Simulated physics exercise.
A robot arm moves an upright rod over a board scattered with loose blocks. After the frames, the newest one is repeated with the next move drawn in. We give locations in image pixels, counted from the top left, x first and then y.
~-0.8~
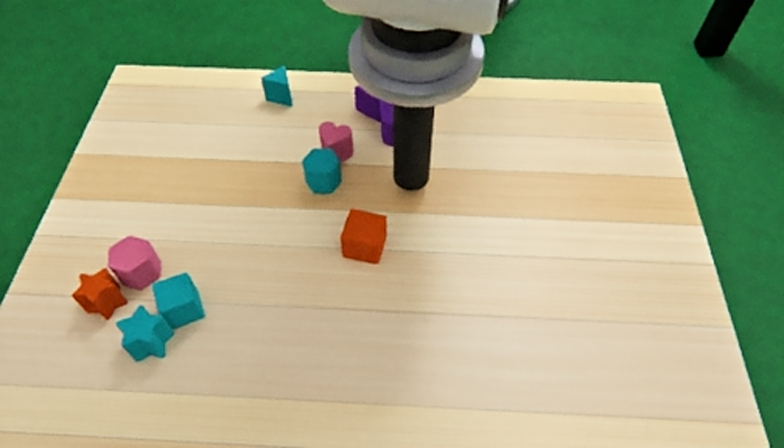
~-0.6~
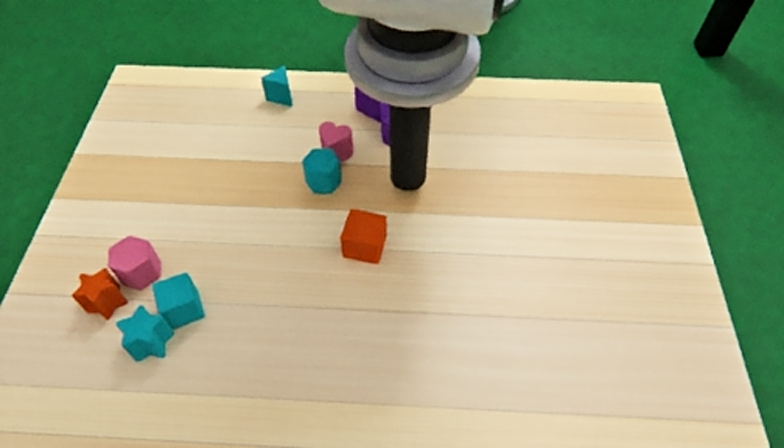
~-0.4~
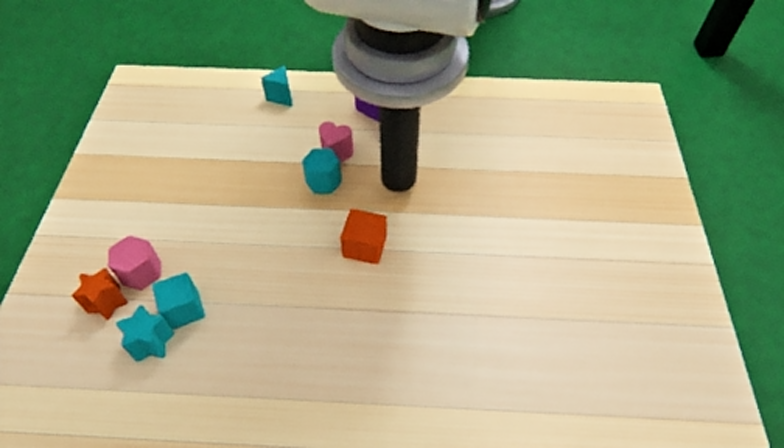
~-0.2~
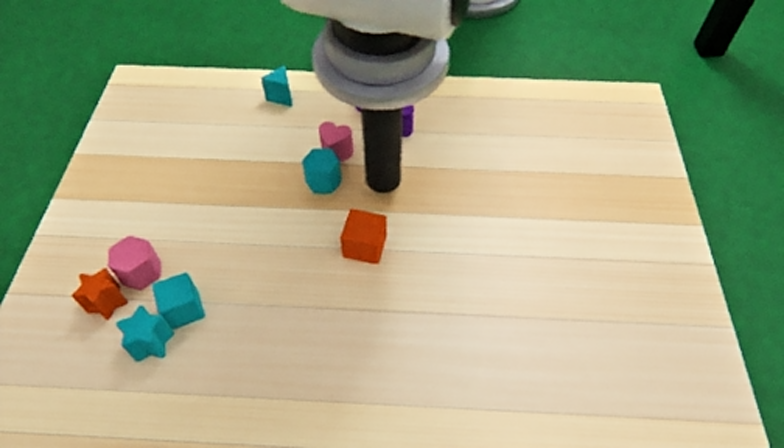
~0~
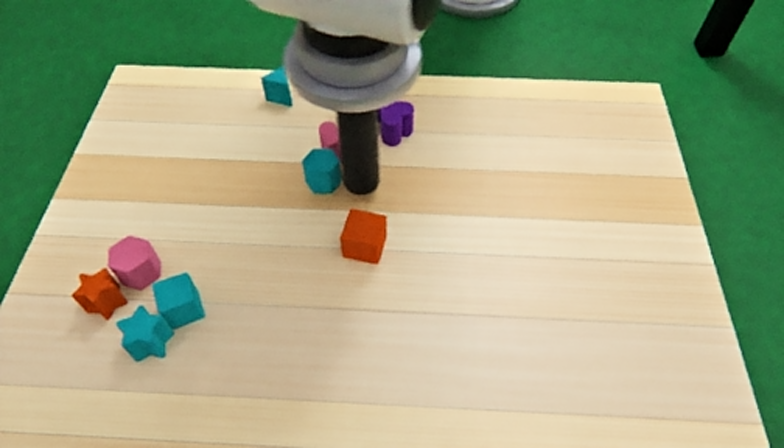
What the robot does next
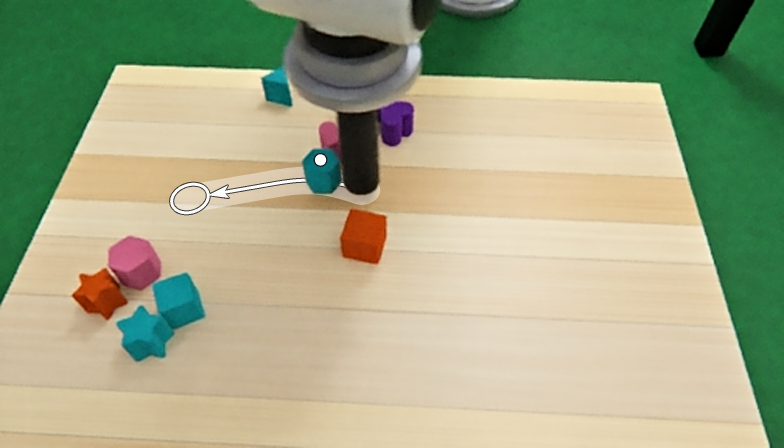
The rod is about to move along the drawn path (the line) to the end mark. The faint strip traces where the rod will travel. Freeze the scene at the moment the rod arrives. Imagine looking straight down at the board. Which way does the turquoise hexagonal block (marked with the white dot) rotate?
It twists clockwise.
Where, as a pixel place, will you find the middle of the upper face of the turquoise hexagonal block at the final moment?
Roughly at (173, 153).
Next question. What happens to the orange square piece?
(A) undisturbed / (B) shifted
A.
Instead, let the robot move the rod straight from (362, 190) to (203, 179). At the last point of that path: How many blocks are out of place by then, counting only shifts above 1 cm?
I'm going with one.
The line goes from (362, 190) over (307, 180) and (249, 188) to (190, 198); the dot is on the turquoise hexagonal block.
The first path, step by step. One third of the way, rod (304, 171); turquoise hexagonal block (268, 155), turned 20° anticlockwise.
Two thirds of the way, rod (245, 179); turquoise hexagonal block (210, 156).
At the end, rod (186, 189); turquoise hexagonal block (173, 153), turned 100° clockwise; pink heart unmoved; orange square piece unmoved.
